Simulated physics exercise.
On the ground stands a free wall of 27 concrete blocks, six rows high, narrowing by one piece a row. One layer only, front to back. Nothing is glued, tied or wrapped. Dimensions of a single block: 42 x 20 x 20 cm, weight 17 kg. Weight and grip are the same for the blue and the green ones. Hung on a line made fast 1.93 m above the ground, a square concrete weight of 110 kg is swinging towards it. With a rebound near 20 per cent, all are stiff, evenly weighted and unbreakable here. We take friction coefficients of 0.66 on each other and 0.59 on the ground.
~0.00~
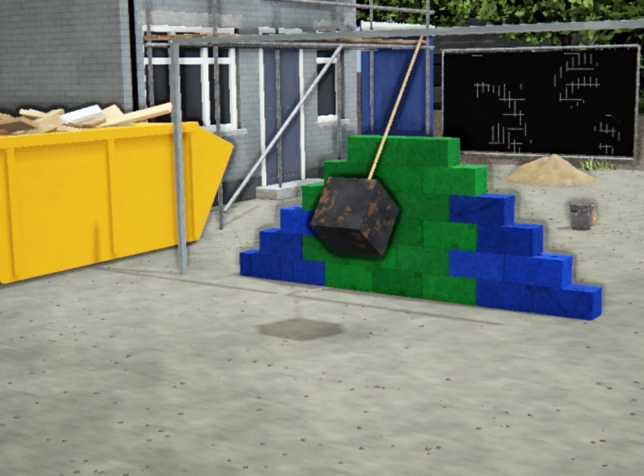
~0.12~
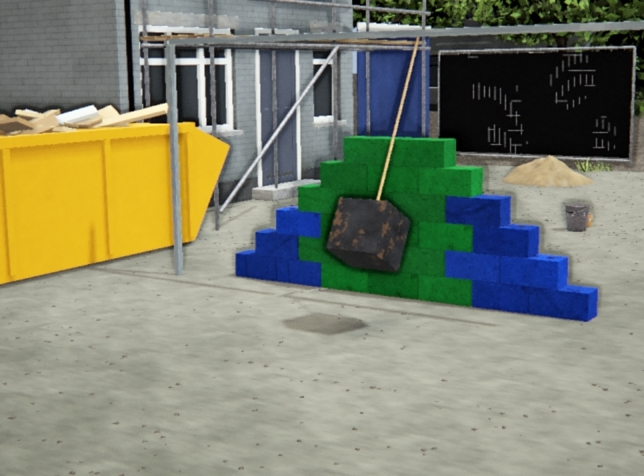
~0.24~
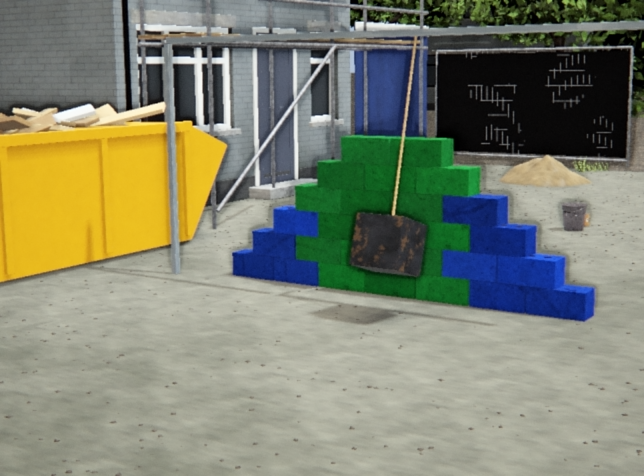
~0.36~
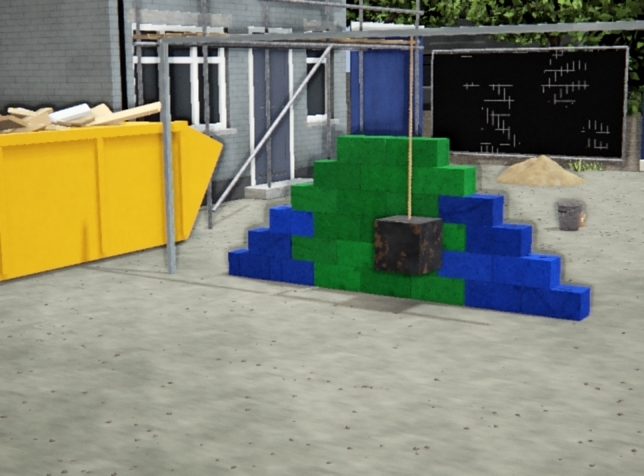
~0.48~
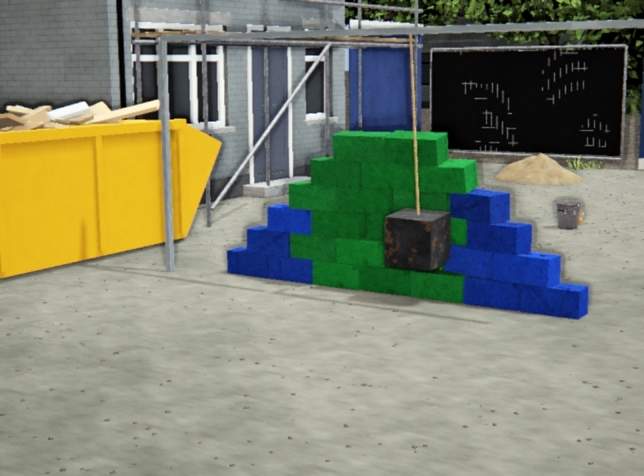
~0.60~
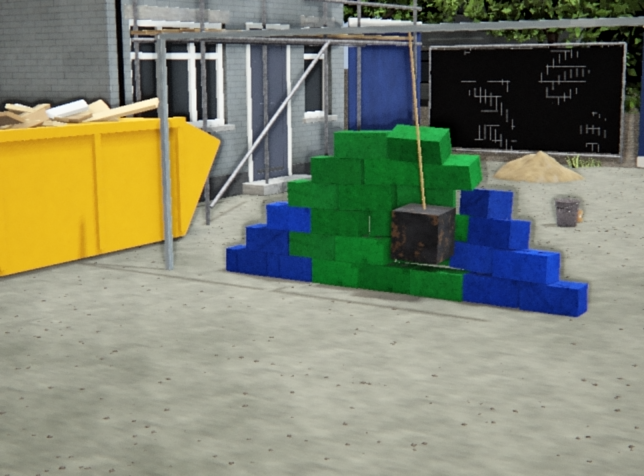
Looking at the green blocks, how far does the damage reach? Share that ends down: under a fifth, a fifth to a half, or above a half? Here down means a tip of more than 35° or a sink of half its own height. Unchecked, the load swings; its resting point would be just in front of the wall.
Above a half.
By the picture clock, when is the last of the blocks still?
Somewhere close to 2.0 s.
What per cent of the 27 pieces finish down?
My estimate is roughly 50 per cent.
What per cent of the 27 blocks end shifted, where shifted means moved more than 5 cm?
50 %.
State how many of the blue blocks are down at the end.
The blue ones end with 3 down.
Around 0.90 s, line 12° past plumb; 4 of the 17 green blocks down (7 of 27 in all colours); top green block tipped 12°; top blue block tipped 46°, 19 cm lower.
Around 1.34 s, line 3° past plumb; 10 of the 17 green blocks down (13 of 27 in all colours); top green block tipped 62°, 38 cm lower; top blue block upside down.
Finally (2.3 s), line 10° before plumb; 10 of the 17 green blocks down (13 of 27 in all colours); top green block upside down; top blue block upside down. That is 59 per cent. Seen by the last camera, middles, top green block near (360, 238), top blue block near (591, 268).
